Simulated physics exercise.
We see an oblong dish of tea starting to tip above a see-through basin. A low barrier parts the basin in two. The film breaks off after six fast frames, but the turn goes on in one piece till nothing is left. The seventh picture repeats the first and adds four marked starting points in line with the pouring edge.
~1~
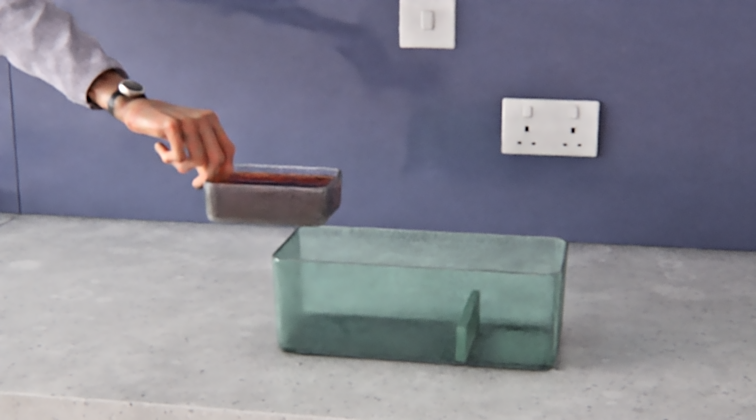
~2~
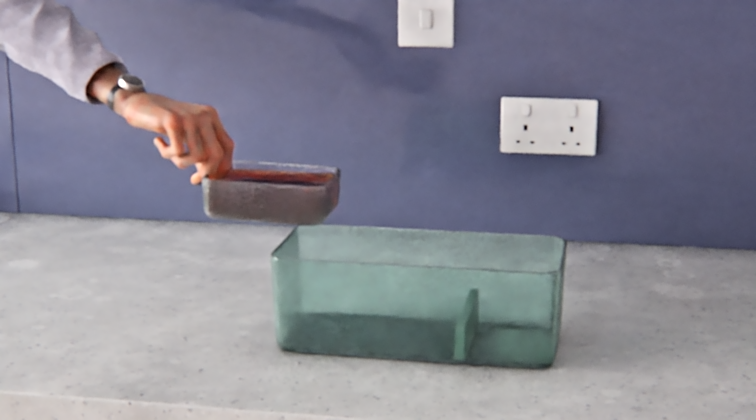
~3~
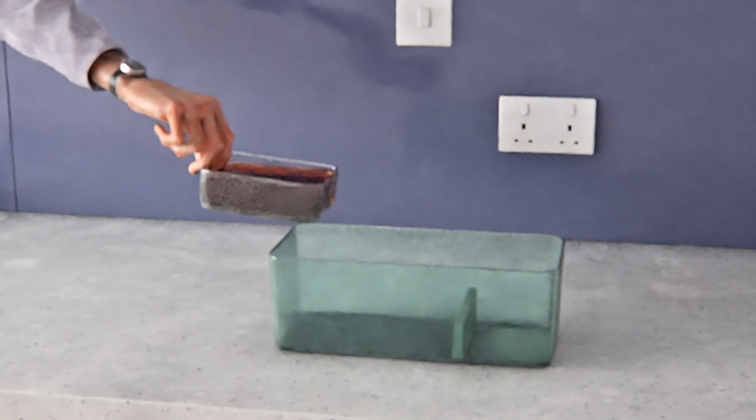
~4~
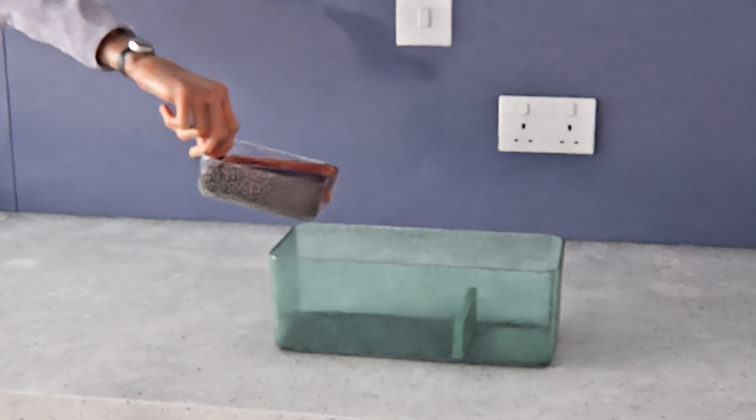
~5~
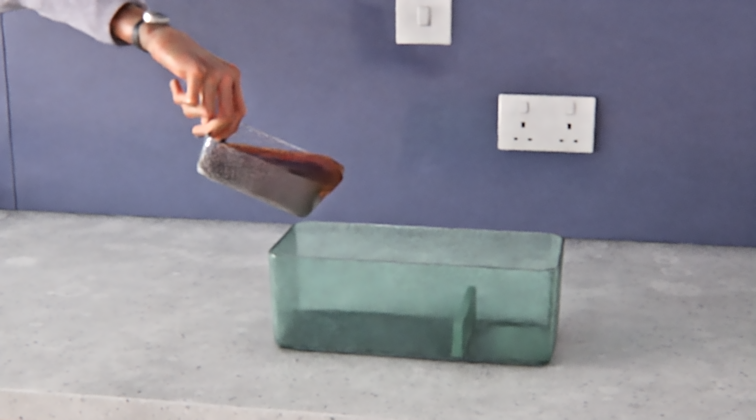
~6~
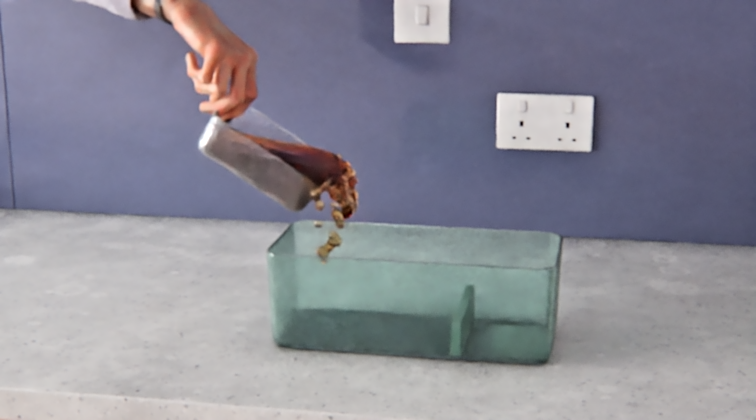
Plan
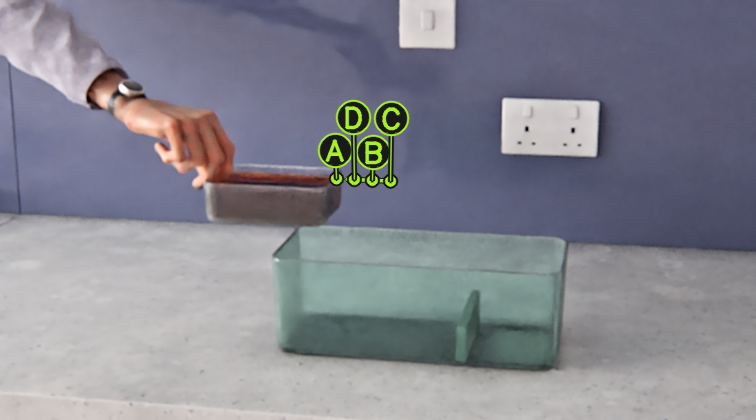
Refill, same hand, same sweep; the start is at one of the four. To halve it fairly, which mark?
I would pick place C.
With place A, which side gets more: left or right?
The left one.
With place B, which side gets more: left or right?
The left one.
On the marked copy, A at (336, 178); B at (372, 180); C at (390, 181); D at (354, 179).
With A, about 94 % ends left of the wall and 5 % right of it.
With B, about 85 % ends left of the wall and 13 % right of it.
With C, about 48 % ends left of the wall and 51 % right of it.
With D, about 93 % ends left of the wall and 5 % right of it.
